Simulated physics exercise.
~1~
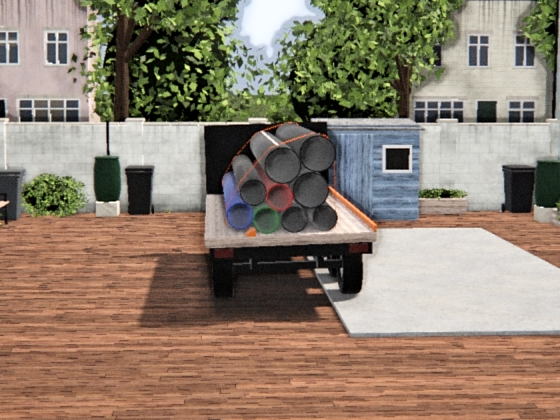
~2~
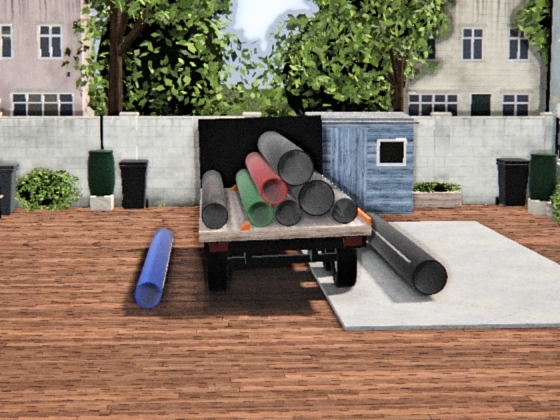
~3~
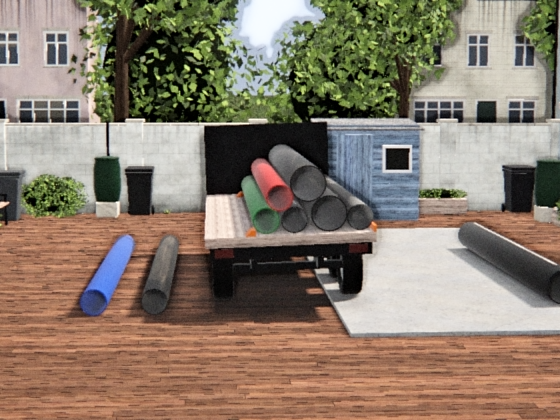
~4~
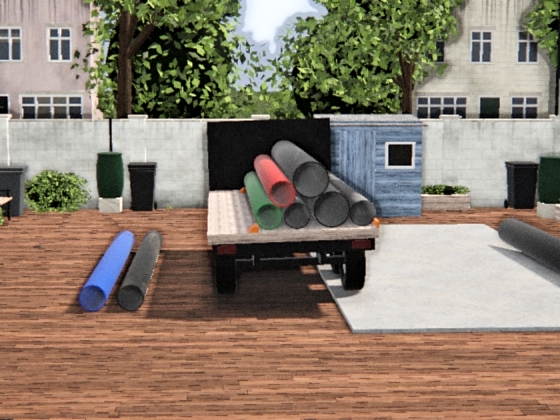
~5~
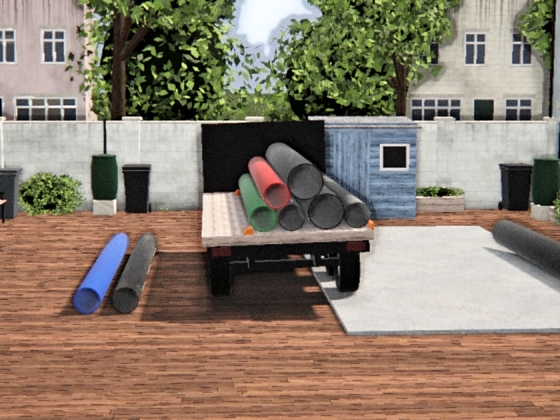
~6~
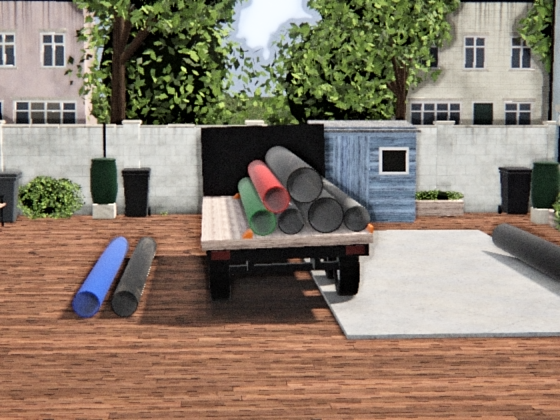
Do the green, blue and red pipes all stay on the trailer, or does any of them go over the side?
The blue pipe goes over the left side and ends up on the ground, while the green and red ones stay on the trailer.
